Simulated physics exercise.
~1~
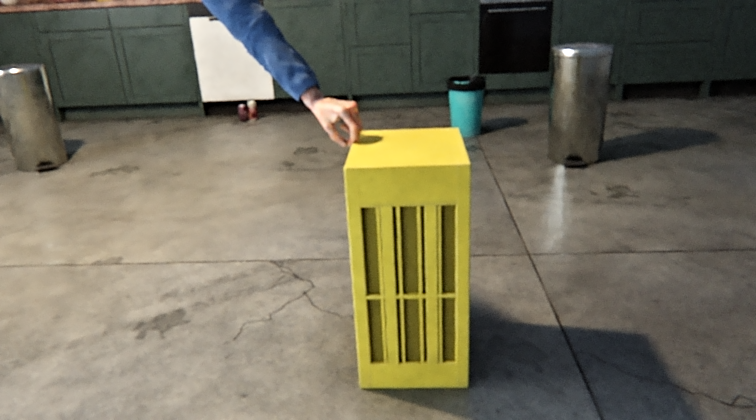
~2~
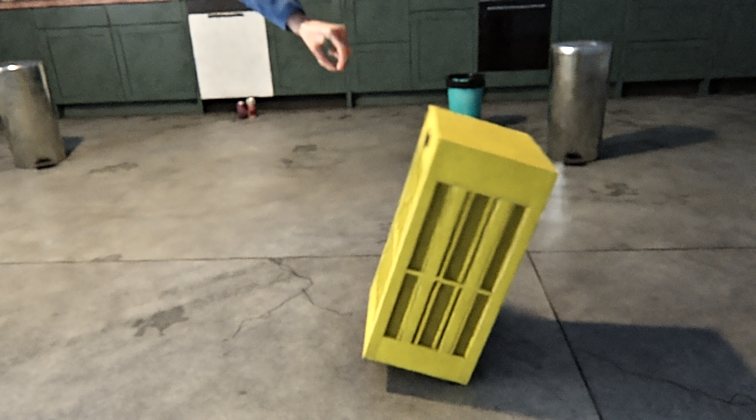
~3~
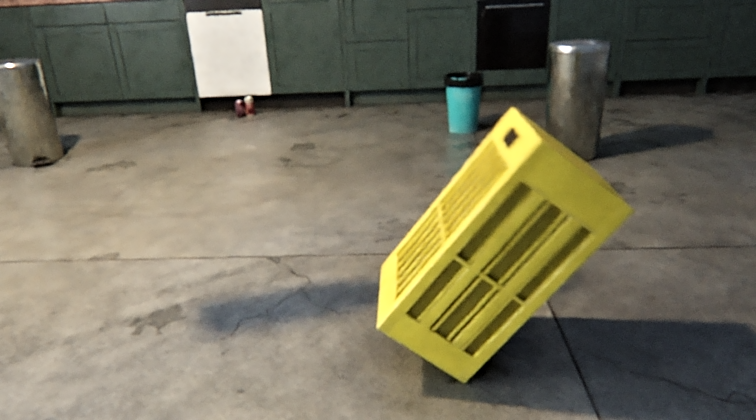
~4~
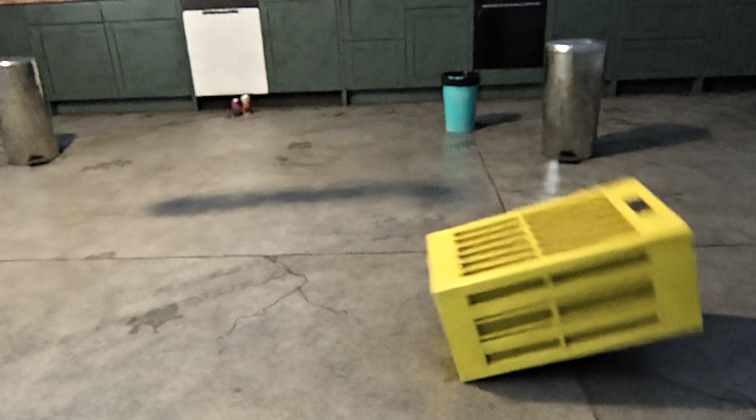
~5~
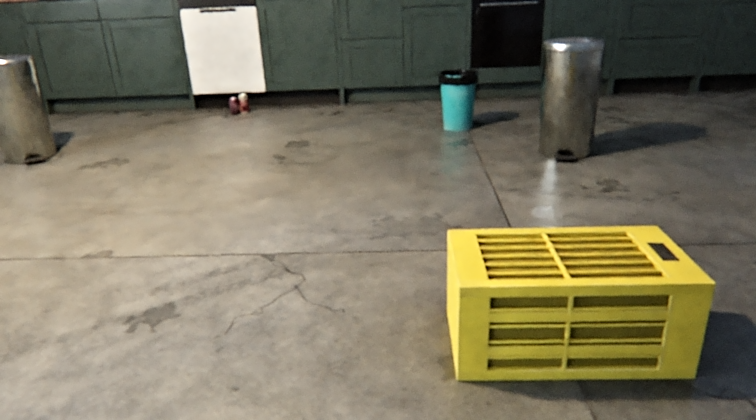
The video shows a hand at the top of an upright yellow crate on a concrete floor, then drawing back as the crate leans to the right, tips further while turning, and falls over, ending flat on its side.
